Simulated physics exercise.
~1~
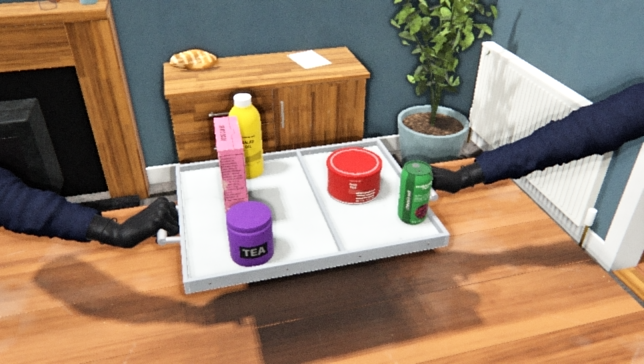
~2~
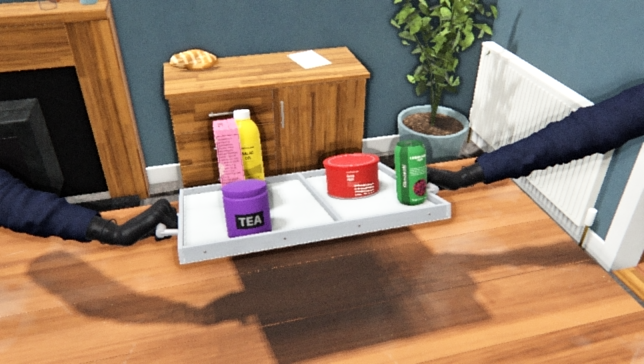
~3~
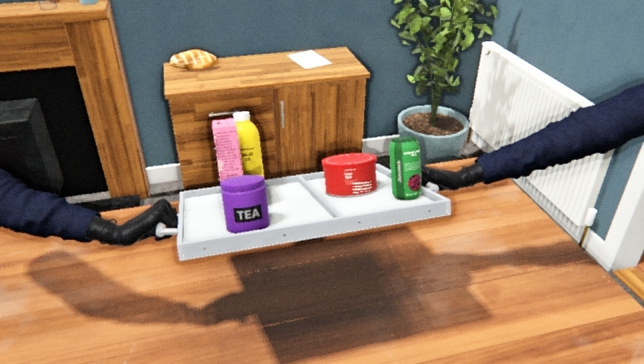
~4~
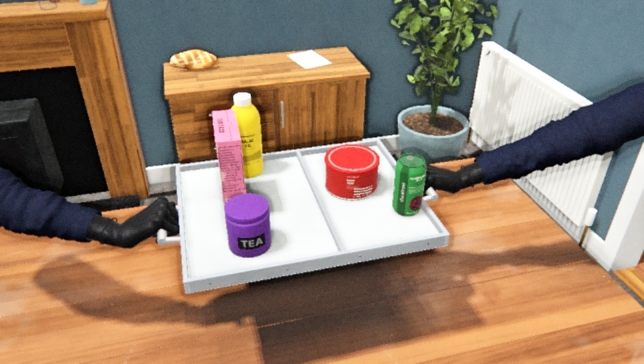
The clip opens on two gloved hands holding a white tray above a wooden floor, with a purple tea jar, a pink packet, a yellow bottle, a red tub and a green can on it. The hands tip the tray so its far edge drops, and the objects lean away with it. The purple jar and the green can shift slightly towards the far side, while the pink packet and yellow bottle stay close together at the back left. The hands then bring the tray back towards level. At the end, all five objects are upright on the tray.
